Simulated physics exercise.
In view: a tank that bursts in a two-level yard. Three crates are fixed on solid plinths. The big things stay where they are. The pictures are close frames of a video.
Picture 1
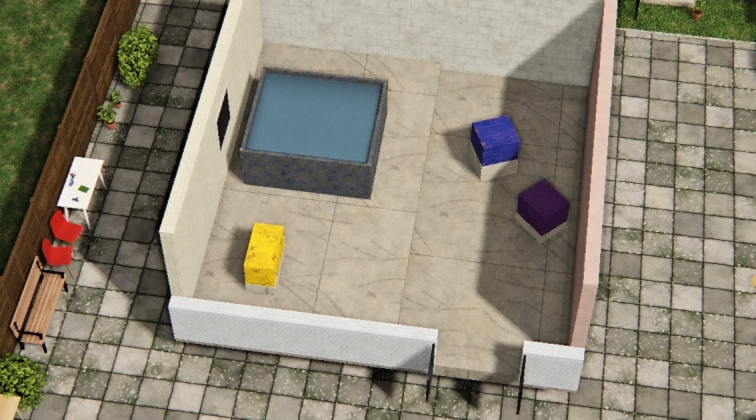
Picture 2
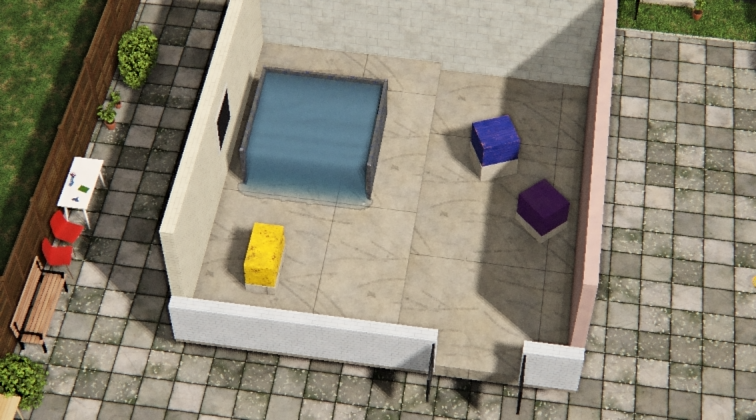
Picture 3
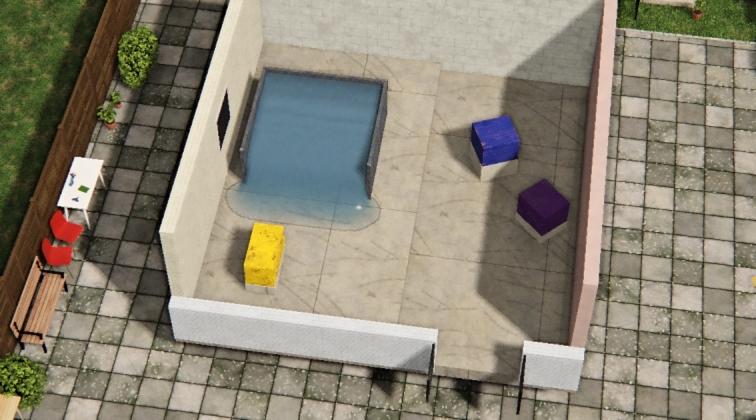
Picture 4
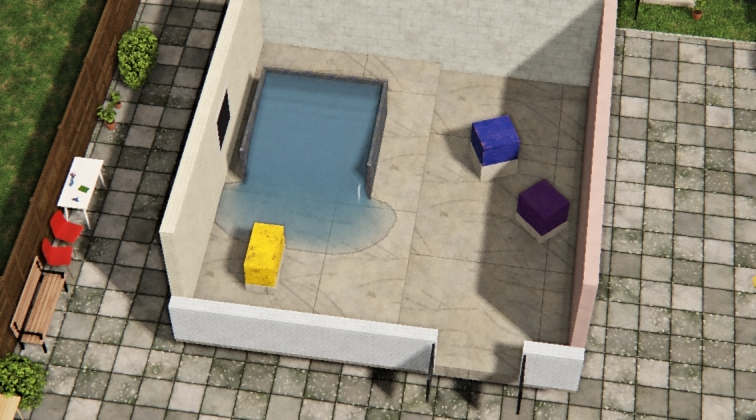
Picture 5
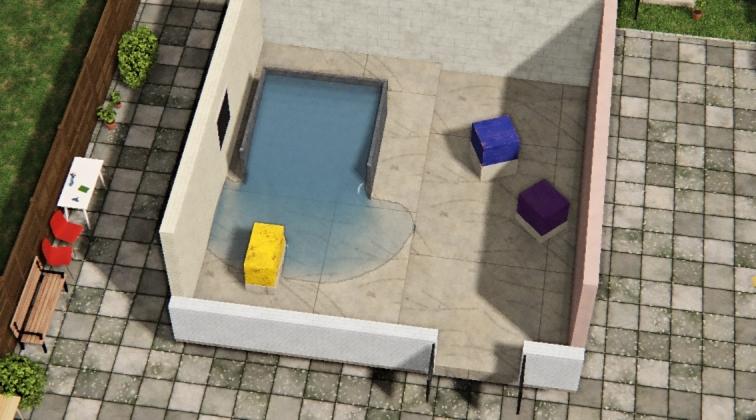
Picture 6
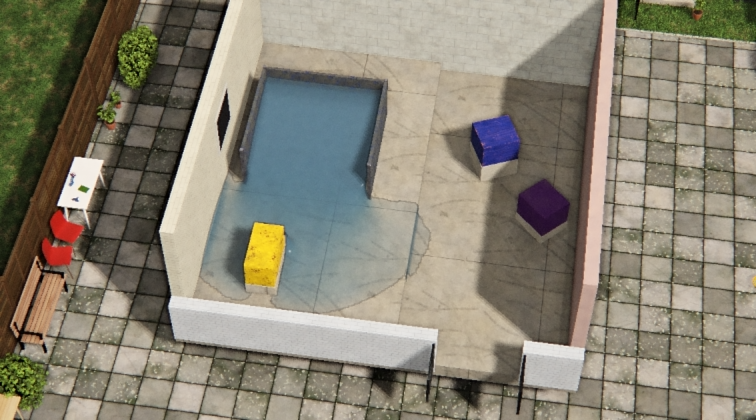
A large dark-sided tank of blue water stands at the back left of a walled, tiled enclosure, seen from high above by a still camera. A yellow block sits in front of it, blue and purple blocks rest to the right, and paving surrounds the walls. The tank's near side gives way, and water pours forward, fanning across the floor and around the yellow block, while the blocks stay put.
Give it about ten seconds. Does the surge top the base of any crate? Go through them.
One by one: The yellow crate is wetted; the purple crate is wetted; the blue crate escapes dry.
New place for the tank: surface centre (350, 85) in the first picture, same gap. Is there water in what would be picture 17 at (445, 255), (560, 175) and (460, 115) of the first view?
One after the other: Covered, no water, no water.
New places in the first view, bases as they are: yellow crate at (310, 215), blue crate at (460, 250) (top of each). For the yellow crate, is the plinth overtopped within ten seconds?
Yellow is topped.
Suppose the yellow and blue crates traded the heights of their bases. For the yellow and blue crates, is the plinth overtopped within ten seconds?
The yellow crate is topped; the blue crate escapes it.
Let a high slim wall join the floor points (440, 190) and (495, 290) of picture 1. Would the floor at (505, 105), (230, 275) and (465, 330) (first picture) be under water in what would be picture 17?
One after the other: Not flooded, awash, flooded.
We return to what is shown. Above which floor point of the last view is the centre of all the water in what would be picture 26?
Close to (348, 255).
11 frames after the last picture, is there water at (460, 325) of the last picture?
Verdict: Flooded.
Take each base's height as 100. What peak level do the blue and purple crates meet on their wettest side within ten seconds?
About 40 and 200 per cent.
A moment on, water covers 35 % of the floor; the yellow crate water round its plinth, the purple crate not reached, the blue crate not reached.
Next, water covers 40 % of the floor; the yellow crate water round its plinth, the purple crate not reached, the blue crate not reached.
Then, water covers 50 % of the floor; the yellow crate water round its plinth, the purple crate water round its plinth, the blue crate not reached.
Later, water covers 80 % of the floor; the yellow crate water round its plinth, the purple crate water round its plinth, the blue crate water round its plinth.
In the end, water covers 90 % of the floor; the yellow crate was topped, the purple crate was topped, the blue crate stayed above the water.
